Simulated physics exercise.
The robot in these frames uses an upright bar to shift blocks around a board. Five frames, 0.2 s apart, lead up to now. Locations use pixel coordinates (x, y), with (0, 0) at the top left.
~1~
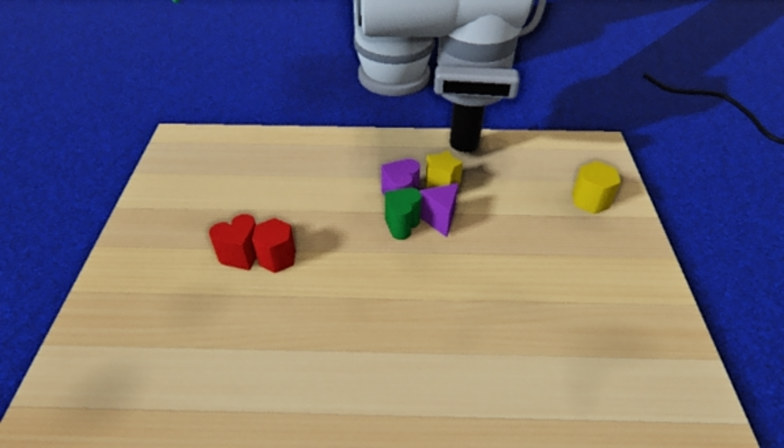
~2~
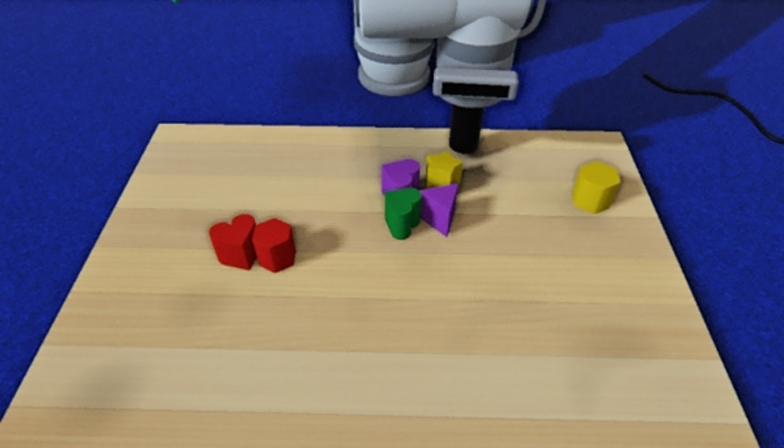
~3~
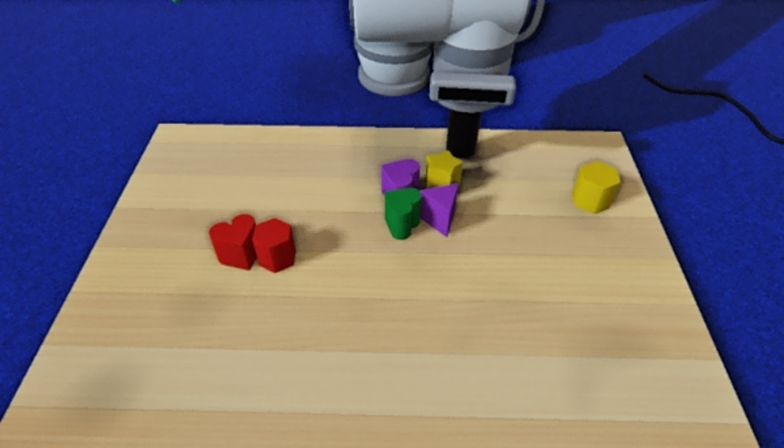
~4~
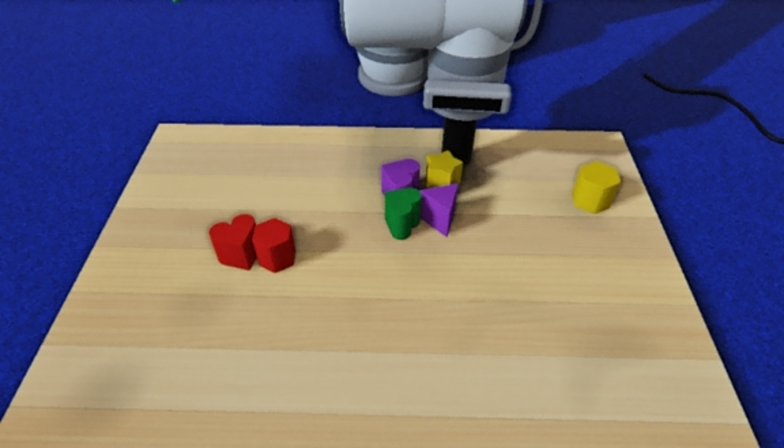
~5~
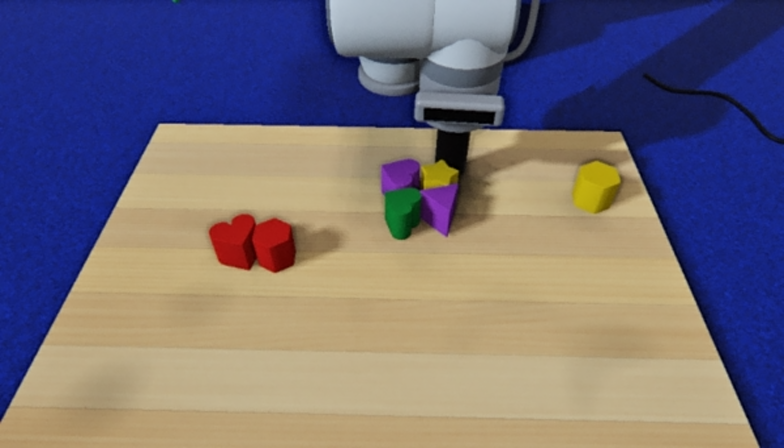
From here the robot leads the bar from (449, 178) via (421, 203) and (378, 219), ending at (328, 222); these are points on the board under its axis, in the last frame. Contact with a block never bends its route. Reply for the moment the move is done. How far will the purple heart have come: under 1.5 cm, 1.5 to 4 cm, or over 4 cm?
More than 4 cm.
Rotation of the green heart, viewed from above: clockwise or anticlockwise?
From above, the turn goes clockwise.
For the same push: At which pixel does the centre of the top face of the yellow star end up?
Around pixel (409, 209).
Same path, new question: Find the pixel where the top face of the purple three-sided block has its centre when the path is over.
It should be at about (445, 214).
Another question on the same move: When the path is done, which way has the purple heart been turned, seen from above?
With the clock.
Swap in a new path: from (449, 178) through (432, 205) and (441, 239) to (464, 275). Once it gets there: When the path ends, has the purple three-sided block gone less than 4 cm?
My answer is no.
The first path, step by step. One third of the way, bar (421, 193); purple heart (384, 176), turned 20° clockwise; green heart (388, 212), turned 20° clockwise; yellow star (418, 198), turned 40° anticlockwise; purple three-sided block (445, 212), turned 20° anticlockwise.
Two thirds of the way, bar (377, 209); purple heart (346, 176), turned 85° clockwise; green heart (380, 225), turned 60° clockwise; yellow star (409, 209), turned 80° anticlockwise; purple three-sided block (445, 214), turned 25° anticlockwise.
At the end, bar (326, 212); purple heart (323, 171), turned 165° clockwise; green heart (380, 225), turned 60° clockwise; yellow star (409, 209), turned 80° anticlockwise; purple three-sided block (445, 214), turned 25° anticlockwise.
